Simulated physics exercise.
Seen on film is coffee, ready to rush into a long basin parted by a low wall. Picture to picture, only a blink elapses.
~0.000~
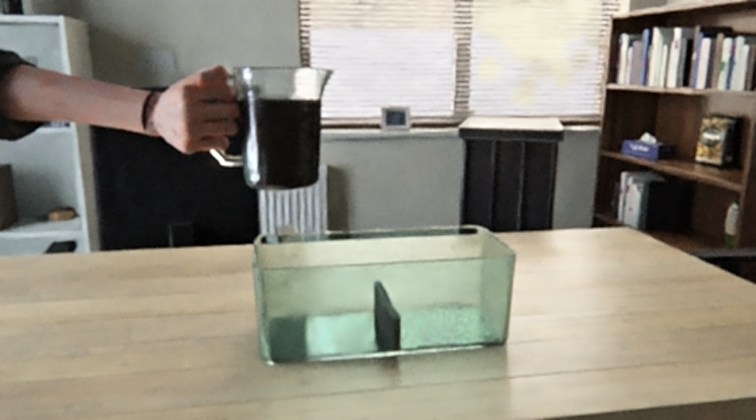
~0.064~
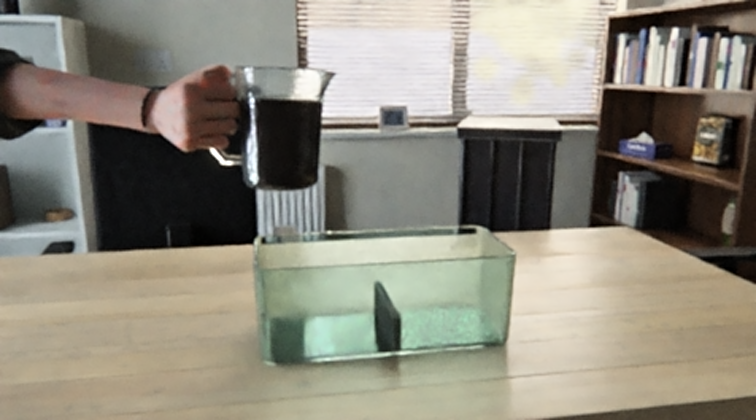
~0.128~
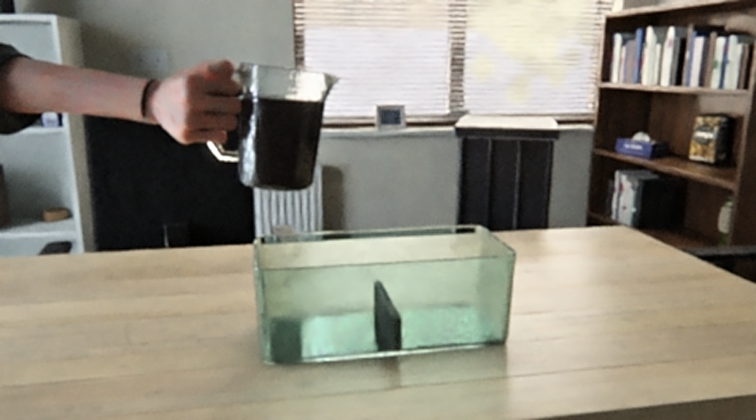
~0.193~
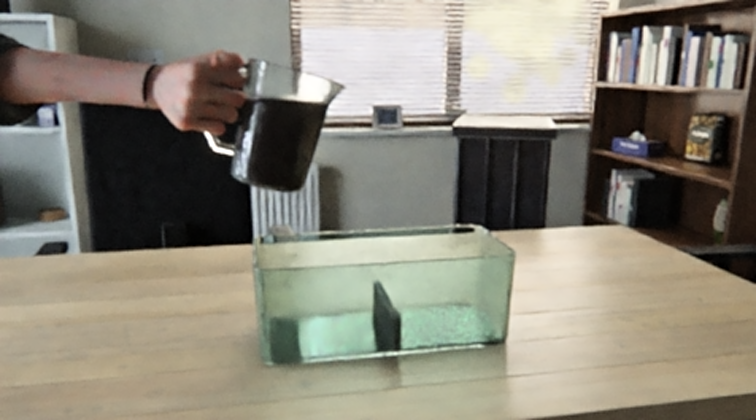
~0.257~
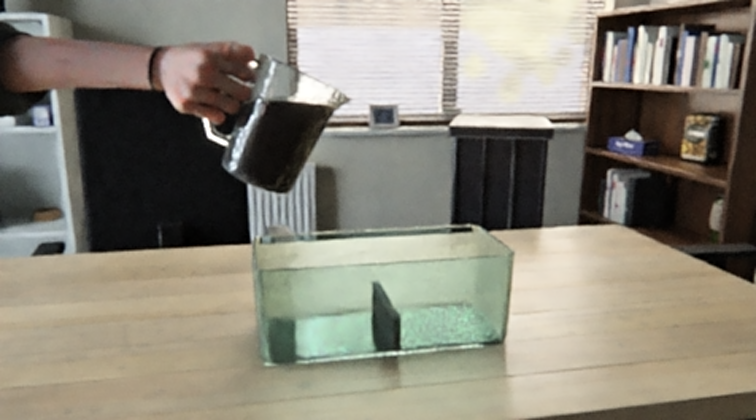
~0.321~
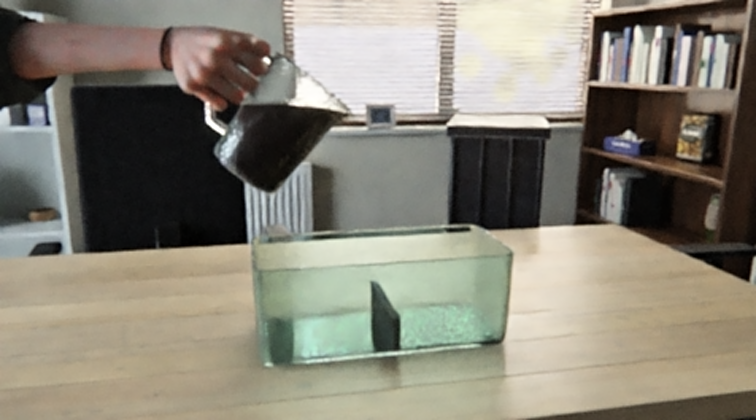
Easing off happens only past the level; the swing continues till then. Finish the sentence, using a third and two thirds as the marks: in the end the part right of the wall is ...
Between a third and two thirds of the whole.
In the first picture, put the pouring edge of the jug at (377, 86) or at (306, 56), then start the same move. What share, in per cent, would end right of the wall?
First place gives some 90 %, second place some 10 %.
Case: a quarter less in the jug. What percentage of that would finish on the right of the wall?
Near 35 in a hundred.
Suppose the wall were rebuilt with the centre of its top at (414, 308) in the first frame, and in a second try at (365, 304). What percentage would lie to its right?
Case 1: 15 %; case 2: 90 %.
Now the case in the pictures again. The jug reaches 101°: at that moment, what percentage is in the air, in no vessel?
Estimate: Some 25 per cent.
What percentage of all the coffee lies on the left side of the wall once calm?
I'd put it near 45 per cent.
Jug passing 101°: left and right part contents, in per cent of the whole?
Left 0 per cent, right 15 per cent.
A moment on, the jug is tipped right over and 60 per cent is still to pour, 1 is left of the wall and 13 right of it.
Next, the jug is tipped right over and 8 per cent is still to pour, 32 is left of the wall and 47 right of it.
Then the jug is tipped right over and 0 per cent is still to pour, 47 is left of the wall and 50 right of it.
Later the jug is tipped right over and 0 per cent is still to pour, 47 is left of the wall and 51 right of it.
In the end 47 per cent lies left of the wall, 51 right of it and 2 outside.
